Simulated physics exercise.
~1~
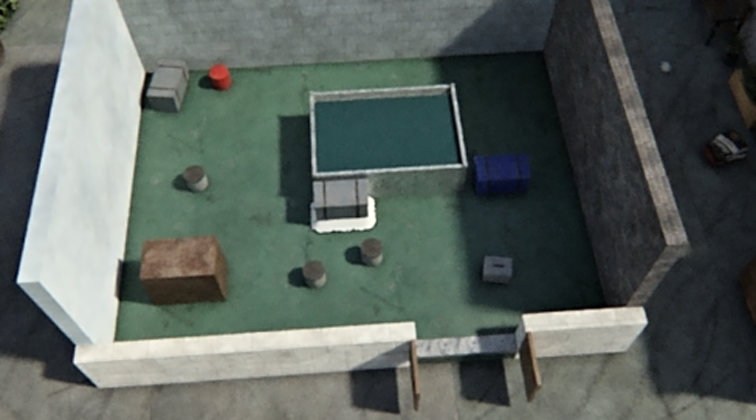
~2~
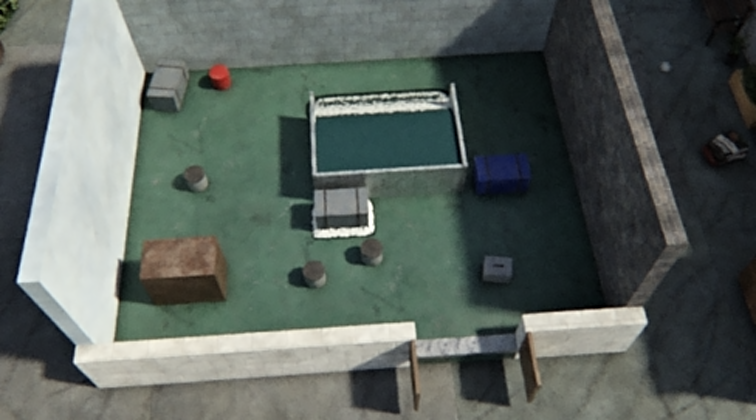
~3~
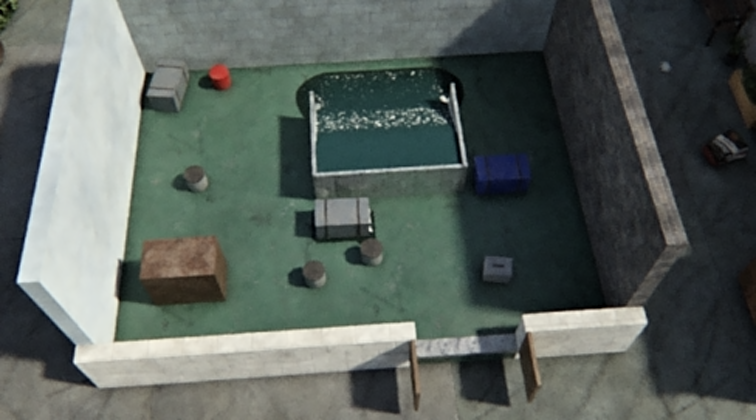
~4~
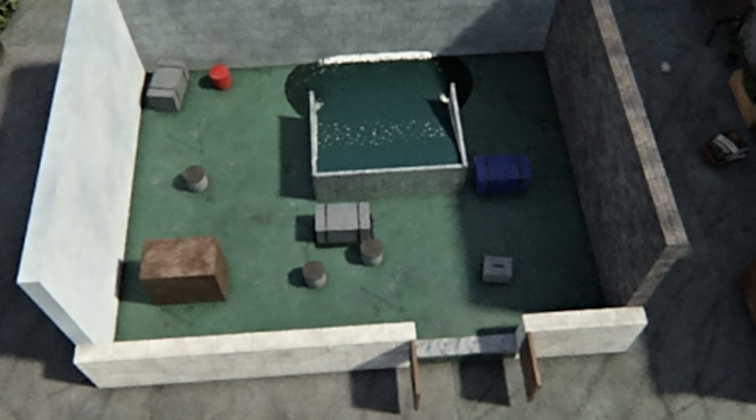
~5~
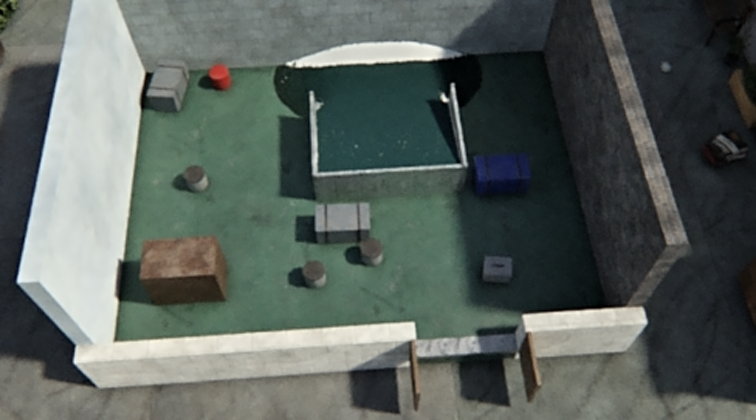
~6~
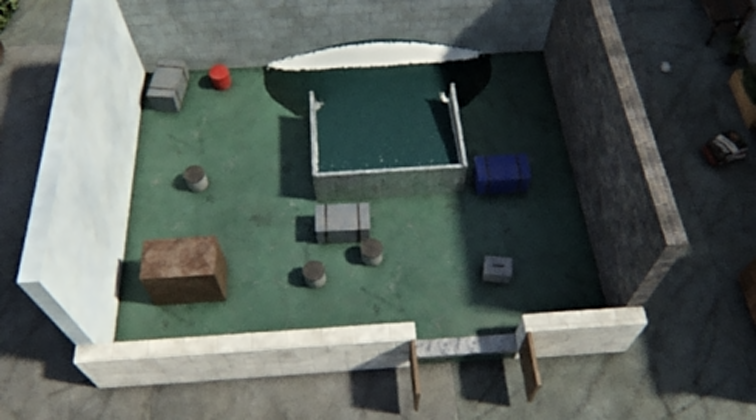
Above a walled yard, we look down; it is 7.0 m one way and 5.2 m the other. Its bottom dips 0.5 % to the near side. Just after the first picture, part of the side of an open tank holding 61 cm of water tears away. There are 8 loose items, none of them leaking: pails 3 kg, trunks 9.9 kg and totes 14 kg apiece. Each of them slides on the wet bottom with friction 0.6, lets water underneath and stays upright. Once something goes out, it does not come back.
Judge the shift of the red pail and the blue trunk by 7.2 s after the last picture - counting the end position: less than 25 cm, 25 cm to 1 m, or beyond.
My prediction: The red pail goes beyond a metre. The blue trunk goes beyond a metre.
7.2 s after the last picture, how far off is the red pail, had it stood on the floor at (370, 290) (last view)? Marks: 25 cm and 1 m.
I'd say it drifts a short distance.
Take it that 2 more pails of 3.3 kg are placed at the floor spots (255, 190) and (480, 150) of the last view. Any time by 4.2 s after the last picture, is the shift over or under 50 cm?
In sequence: Within it, then within it.
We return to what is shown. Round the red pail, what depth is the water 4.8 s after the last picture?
Roughly 3 cm deep.
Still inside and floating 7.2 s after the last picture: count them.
Count: 7.
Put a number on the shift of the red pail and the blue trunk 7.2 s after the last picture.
About 400 and 150 centimetres.
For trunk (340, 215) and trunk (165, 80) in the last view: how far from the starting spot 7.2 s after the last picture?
Lab note - net shifts in turn: 30 cm; 300 cm.
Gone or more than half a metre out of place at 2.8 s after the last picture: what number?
Count: 2.
Then, 0.9 s after the last picture the red pail is near (192, 86), 0.5 m from its start, aground; the blue trunk is near (503, 167), 0.0 m from its start, aground; 0 of 8 are out; 0 afloat.
Then, 2.8 s after the last picture the red pail is near (136, 263), 3.7 m from its start, afloat; the blue trunk is near (494, 185), 0.4 m from its start, aground; 0 of 8 are out; 2 afloat.
Then, 4.8 s after the last picture the red pail is near (246, 294), 4.2 m from its start, aground; the blue trunk is near (423, 235), 1.7 m from its start, aground; 0 of 8 are out; 1 afloat.
Then, 7.2 s after the last picture the red pail is near (310, 267), 4.1 m from its start, afloat; the blue trunk is near (424, 222), 1.6 m from its start, afloat; 0 of 8 are out; 7 afloat.
